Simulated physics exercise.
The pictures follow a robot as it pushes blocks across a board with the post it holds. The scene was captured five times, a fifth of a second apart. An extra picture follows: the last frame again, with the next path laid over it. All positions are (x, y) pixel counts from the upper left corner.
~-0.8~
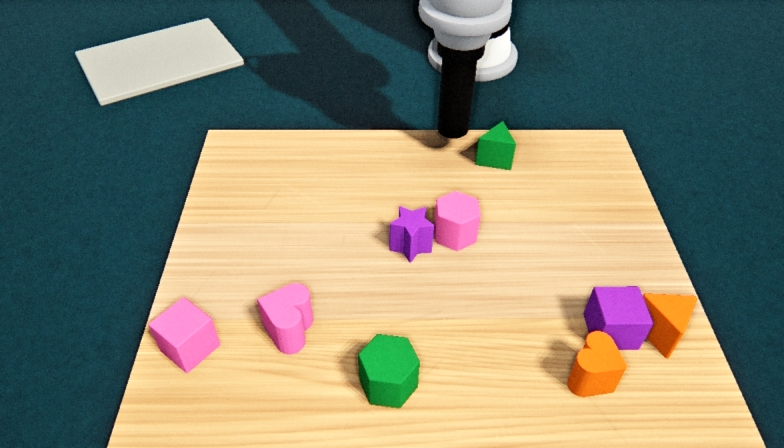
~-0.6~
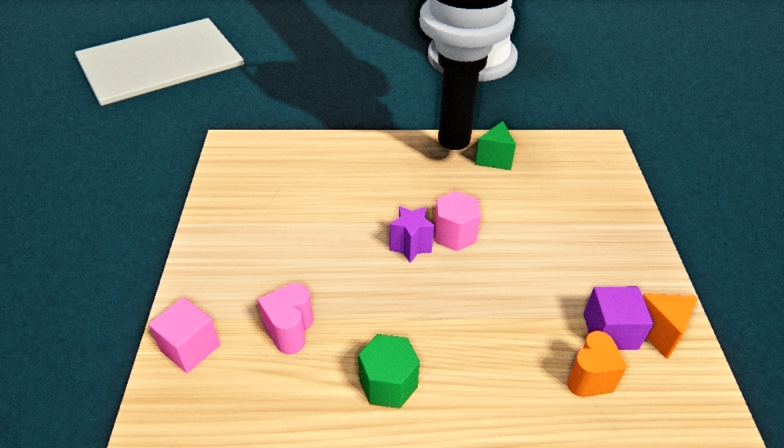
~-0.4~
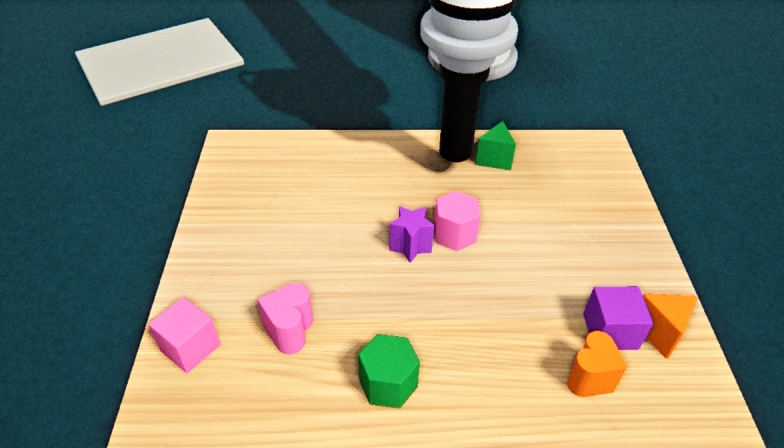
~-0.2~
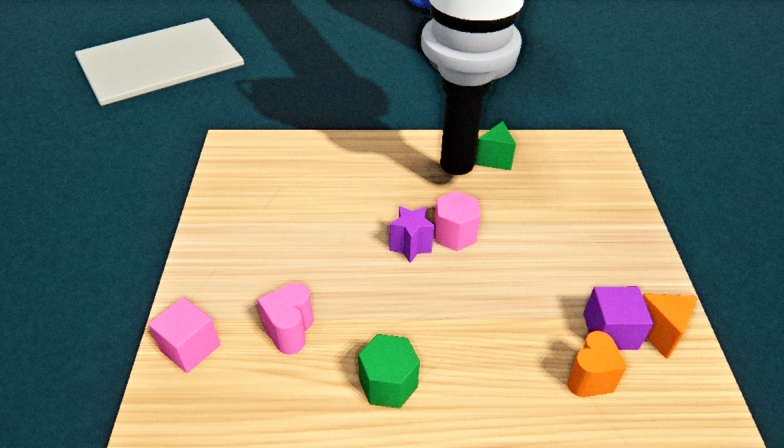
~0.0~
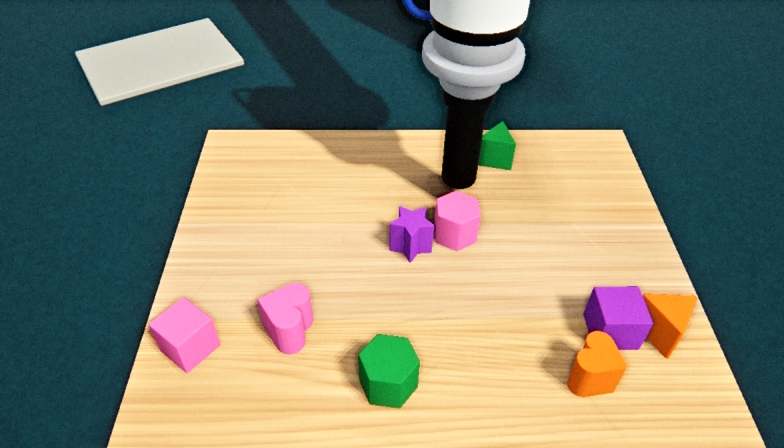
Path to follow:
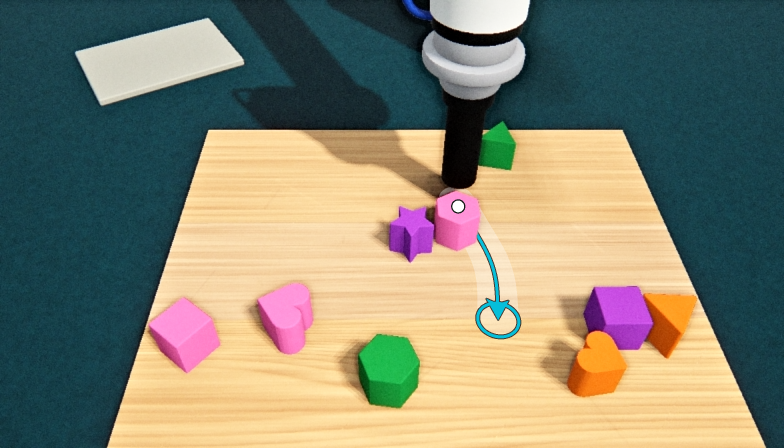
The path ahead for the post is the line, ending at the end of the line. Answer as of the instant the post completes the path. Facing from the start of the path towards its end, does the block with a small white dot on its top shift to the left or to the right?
That block drifts right.
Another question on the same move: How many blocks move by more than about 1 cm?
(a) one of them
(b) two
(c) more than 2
Option a.
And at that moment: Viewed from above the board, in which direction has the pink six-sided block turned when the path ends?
It rotates clockwise.
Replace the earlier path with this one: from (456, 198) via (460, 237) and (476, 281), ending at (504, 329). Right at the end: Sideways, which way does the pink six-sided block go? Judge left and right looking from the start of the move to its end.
Right-hand side.
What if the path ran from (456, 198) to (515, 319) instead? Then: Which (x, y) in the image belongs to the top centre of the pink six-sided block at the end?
My estimate: (452, 243).
Path on the board, from (456, 198) through (487, 252) to (498, 320); the dot is on the pink six-sided block.
What follows on the original path. One third of the way, post (479, 214); pink six-sided block (456, 228), turned 20° clockwise.
Two thirds of the way, post (498, 254); pink six-sided block (454, 237), turned 50° clockwise.
At the end, post (502, 301); purple star-shaped block in place; pink six-sided block (454, 237), turned 50° clockwise.
